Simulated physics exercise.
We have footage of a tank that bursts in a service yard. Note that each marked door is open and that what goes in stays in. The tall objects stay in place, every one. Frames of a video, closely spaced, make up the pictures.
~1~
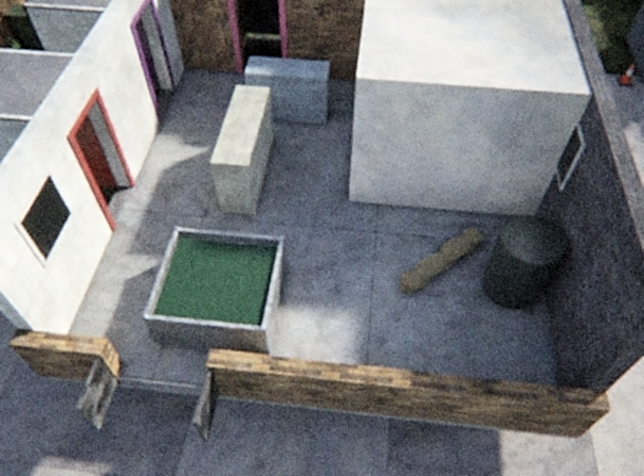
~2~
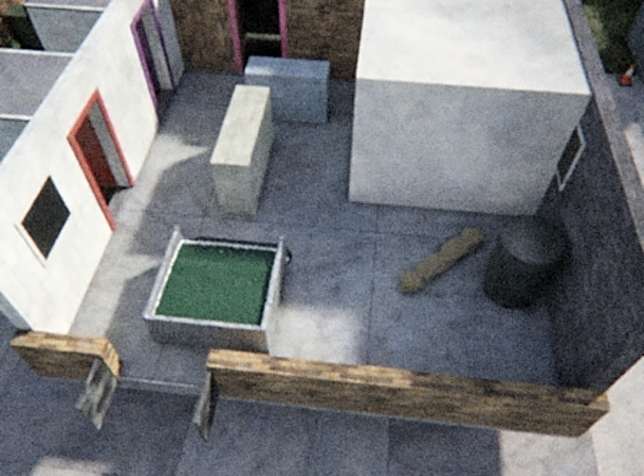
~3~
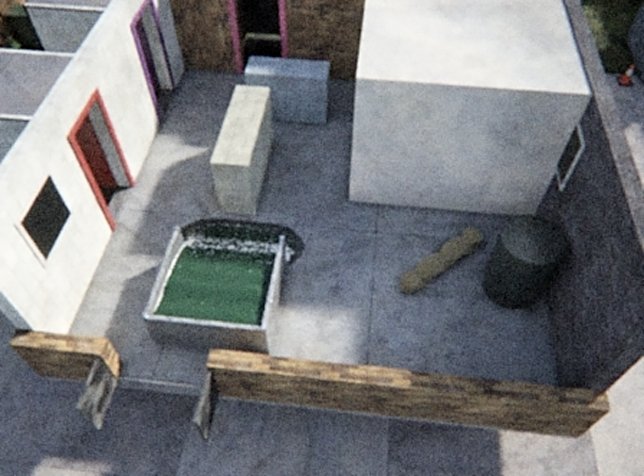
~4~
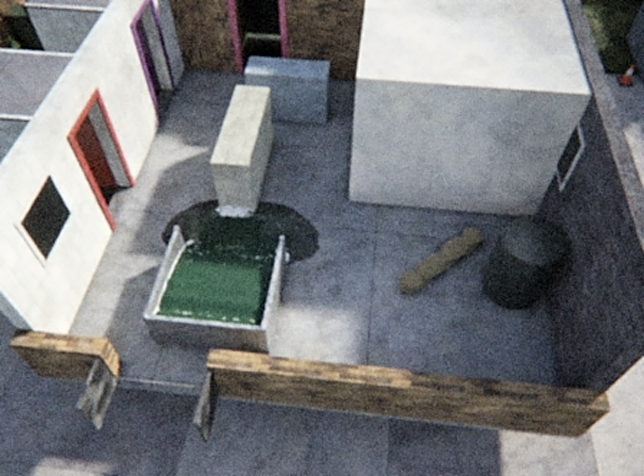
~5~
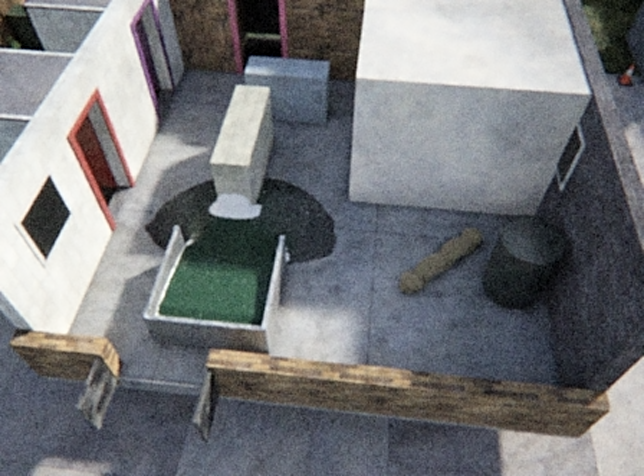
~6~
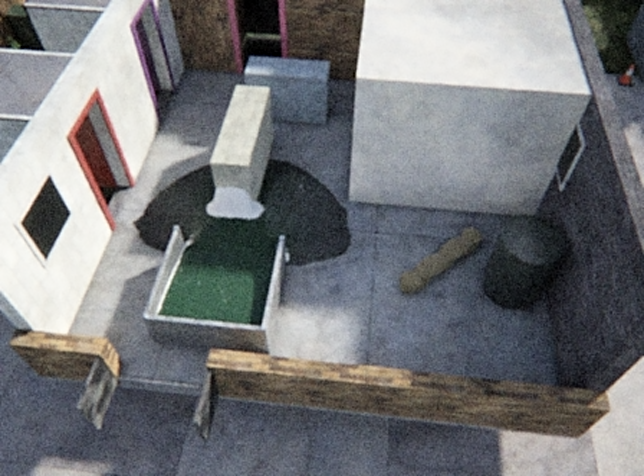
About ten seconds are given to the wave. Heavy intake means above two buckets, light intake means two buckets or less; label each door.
Labels: Pink door: Heavy, red door: Heavy, purple door: Light.
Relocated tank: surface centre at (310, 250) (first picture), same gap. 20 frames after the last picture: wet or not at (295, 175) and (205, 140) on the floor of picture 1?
I'd say watered for the first and watered for the second.
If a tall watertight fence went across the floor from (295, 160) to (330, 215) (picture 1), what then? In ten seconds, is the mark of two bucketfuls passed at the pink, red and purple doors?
Going door by door, the pink door remains below the mark, the red door gets past the mark and the purple door remains below the mark.
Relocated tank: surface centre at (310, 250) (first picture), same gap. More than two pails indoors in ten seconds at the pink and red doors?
As I see it, the pink door does not reach it; the red door does not reach it.
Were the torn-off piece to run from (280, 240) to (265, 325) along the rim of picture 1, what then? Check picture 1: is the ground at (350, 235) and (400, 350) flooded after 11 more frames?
Soaked, then soaked.
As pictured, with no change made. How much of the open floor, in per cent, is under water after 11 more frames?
That works out at 45 %.
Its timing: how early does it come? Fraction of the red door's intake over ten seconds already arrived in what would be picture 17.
I make it 25 per cent.
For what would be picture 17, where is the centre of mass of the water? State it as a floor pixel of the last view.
Near (249, 206) in the last view.
A moment on, water covers 35 % of the floor; the pink door not reached, the red door wet at the sill, nothing in, the purple door not reached.
Next, water covers 45 % of the floor; the pink door not reached, the red door over two buckets in, the purple door wet at the sill, nothing in.
Then, water covers 60 % of the floor; the pink door wet at the sill, nothing in, the red door far over two buckets in, the purple door wet at the sill, nothing in.
Later, water covers 65 % of the floor; the pink door over two buckets in, the red door far over two buckets in, the purple door wet at the sill, nothing in.
In the end, water covers 85 % of the floor; the pink door over two buckets in, the red door far over two buckets in, the purple door under two buckets in.
